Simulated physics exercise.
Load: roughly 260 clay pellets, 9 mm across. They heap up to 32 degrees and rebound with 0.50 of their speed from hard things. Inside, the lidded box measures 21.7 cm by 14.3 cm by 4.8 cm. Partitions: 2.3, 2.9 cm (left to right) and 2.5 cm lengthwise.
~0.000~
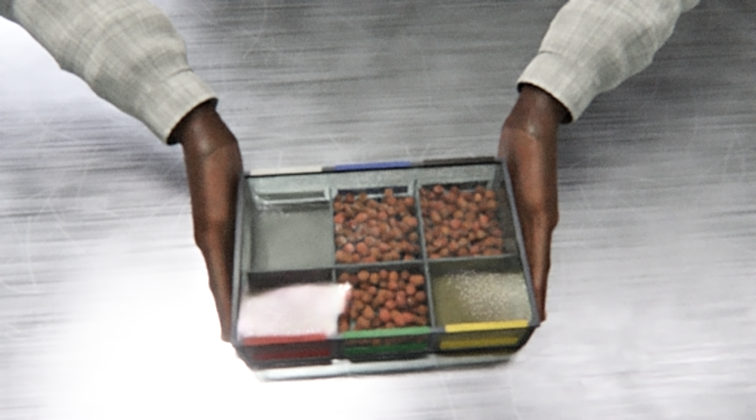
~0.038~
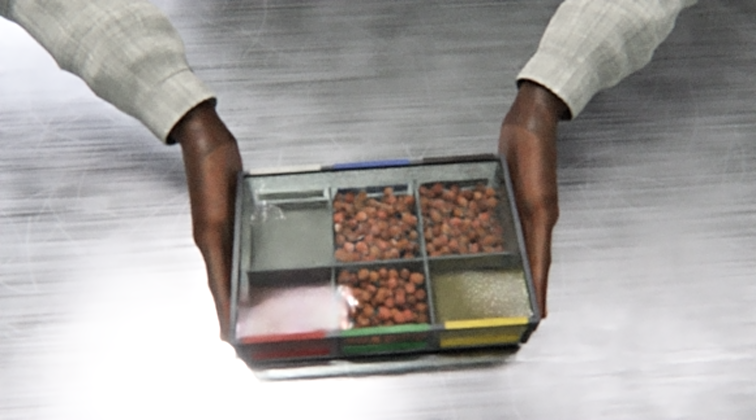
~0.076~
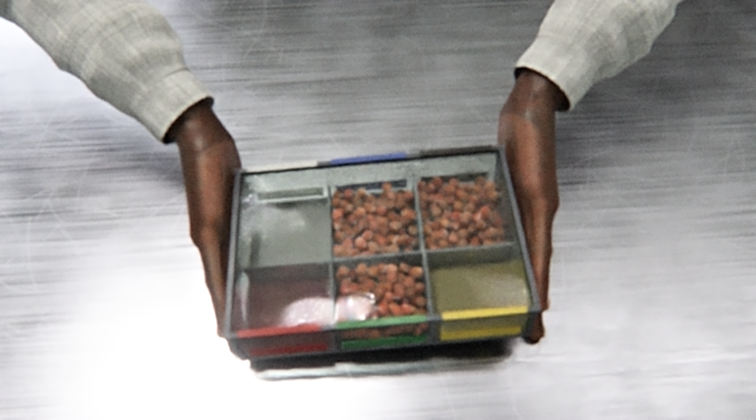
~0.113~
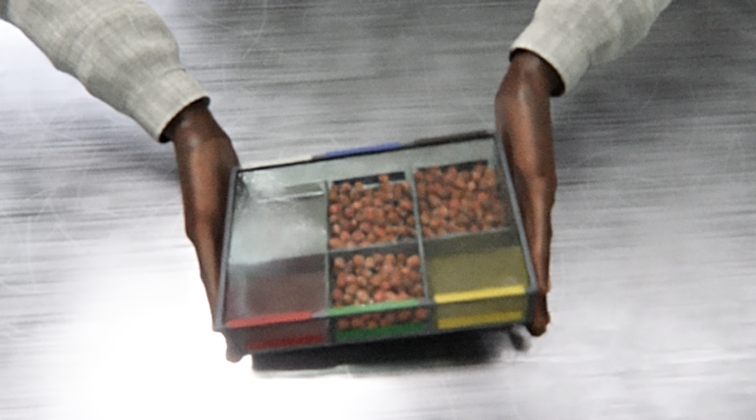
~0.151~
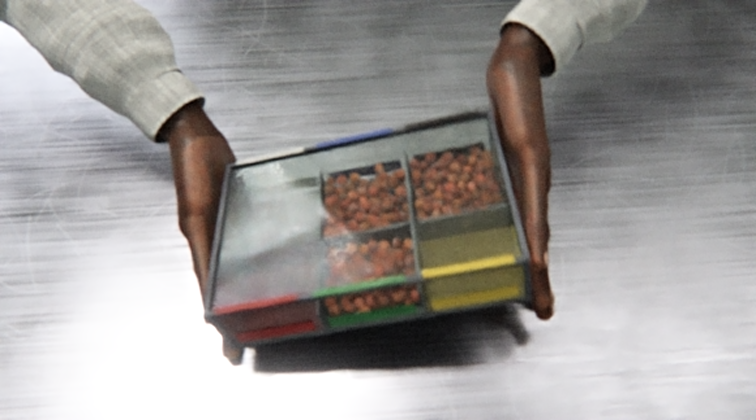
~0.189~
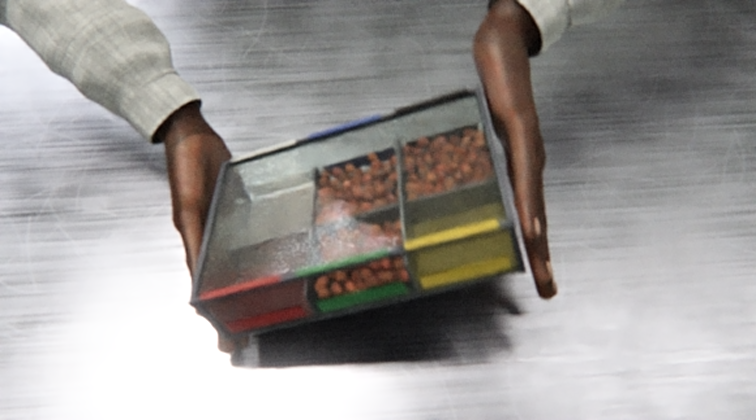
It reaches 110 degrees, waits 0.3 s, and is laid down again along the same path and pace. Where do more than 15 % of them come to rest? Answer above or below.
Red compartment: Below; blue compartment: Above; green compartment: Below; yellow compartment: Below; white compartment: Above; black compartment: Above.
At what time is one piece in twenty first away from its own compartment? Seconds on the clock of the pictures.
At about 0.55 s.
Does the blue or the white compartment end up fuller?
The white compartment.
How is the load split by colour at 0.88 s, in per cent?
Red 0; blue 25; green 0; yellow 0; white 40; black 35.
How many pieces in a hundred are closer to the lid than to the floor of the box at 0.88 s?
Roughly 70 per cent.
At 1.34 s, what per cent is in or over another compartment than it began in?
Roughly 50 per cent.
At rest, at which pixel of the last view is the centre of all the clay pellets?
Around (339, 216).
After 0.88 s, tilt 110 degrees; blue 25 %, white 40 %, black 35 %.
After 1.34 s, tilt 60 degrees; blue 25 %, white 45 %, black 35 %.
After 1.87 s, tilt 0 degrees; blue 20 %, white 45 %, black 30 %.
At rest (2.5 s), red 0 %, blue 20 %, green 0 %, yellow 0 %, white 45 %, black 30 %.
